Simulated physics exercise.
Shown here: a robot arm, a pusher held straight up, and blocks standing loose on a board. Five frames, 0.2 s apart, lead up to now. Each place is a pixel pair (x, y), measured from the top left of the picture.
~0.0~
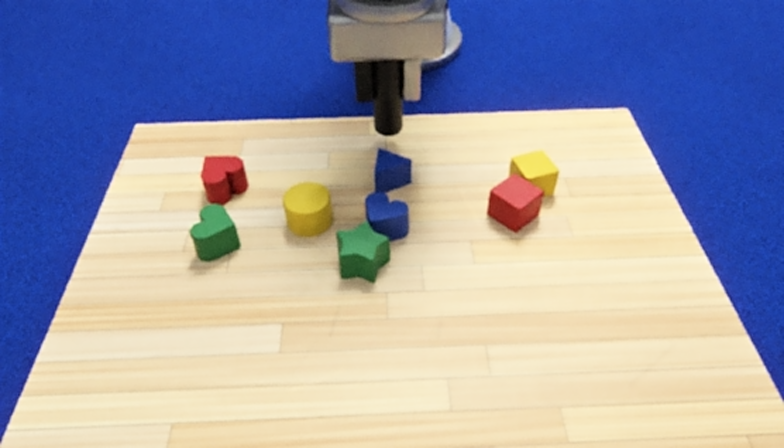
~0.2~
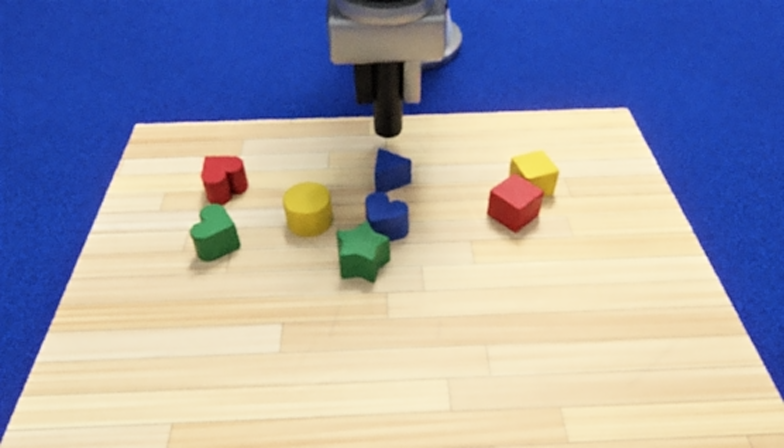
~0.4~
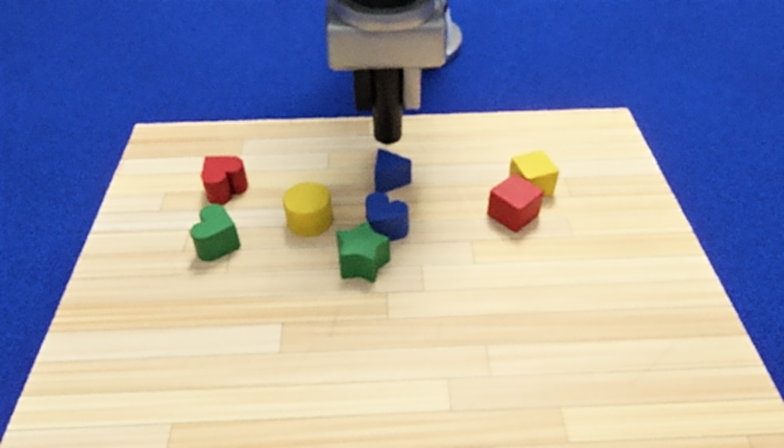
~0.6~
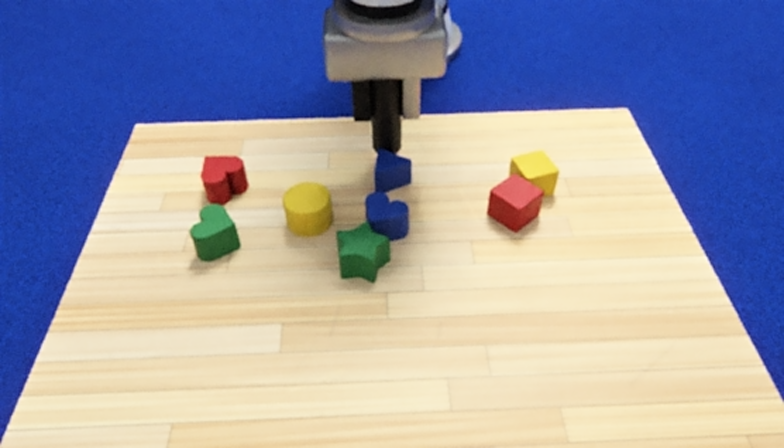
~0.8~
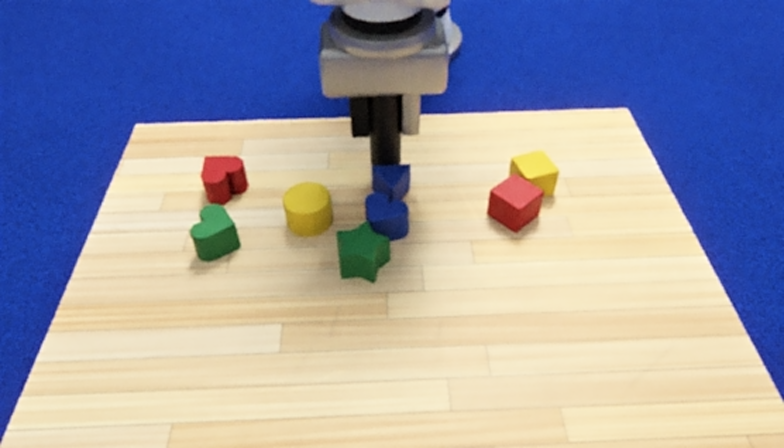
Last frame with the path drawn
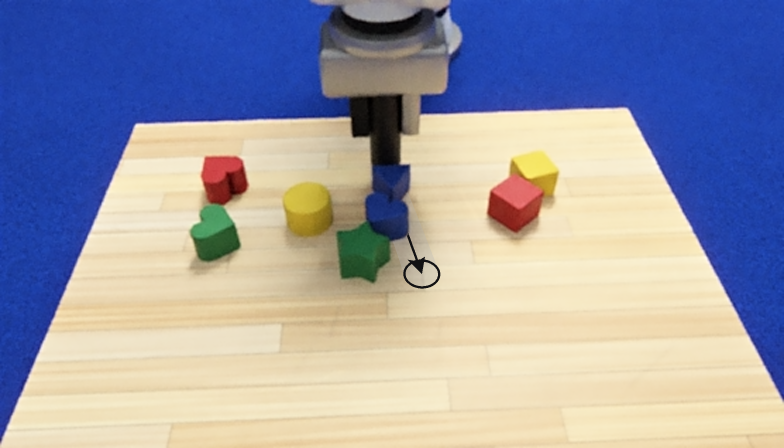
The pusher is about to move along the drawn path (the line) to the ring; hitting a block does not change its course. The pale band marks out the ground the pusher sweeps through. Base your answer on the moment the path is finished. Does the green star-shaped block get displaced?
That would be a yes.
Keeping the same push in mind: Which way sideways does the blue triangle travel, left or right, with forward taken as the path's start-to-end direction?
Facing the way the path runs, start to end, you'll find the blue triangle has shifted left.
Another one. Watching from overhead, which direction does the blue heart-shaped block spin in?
Clockwise.
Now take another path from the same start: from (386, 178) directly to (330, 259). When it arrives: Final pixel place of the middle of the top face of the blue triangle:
My estimate: (392, 192).
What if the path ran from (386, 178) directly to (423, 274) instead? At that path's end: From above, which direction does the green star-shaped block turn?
Prediction: Clockwise.
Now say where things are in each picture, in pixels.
In the first picture, lower end of the pusher (389, 129), tops of blocks, yellow circular block (306, 197), green star-shaped block (361, 240), blue heart-shaped block (384, 206), blue triangle (388, 160).
In the second picture, pusher (388, 131), blocks as before.
In the third picture, pusher (388, 137), blocks as before.
In the fourth picture, pusher (387, 148), blocks as before.
In the fifth picture, pusher (386, 164), yellow circular block (306, 197), green star-shaped block (361, 240), blue heart-shaped block (384, 206), blue triangle (392, 172).
The drawn path runs from (386, 178) directly to (422, 274).
What follows on the original path. One third of the way, pusher (397, 193); green star-shaped block (357, 243); blue heart-shaped block (386, 221), turned 50° clockwise; blue triangle (411, 201), turned 20° anticlockwise.
Two thirds of the way, pusher (410, 225); green star-shaped block (348, 251), turned 25° clockwise; blue heart-shaped block (393, 245), turned 95° clockwise; blue triangle (434, 232), turned 25° anticlockwise.
At the end, pusher (422, 260); yellow circular block not moved; green star-shaped block (346, 252), turned 35° clockwise; blue heart-shaped block (394, 268), turned 155° clockwise; blue triangle (455, 254), turned 85° anticlockwise.
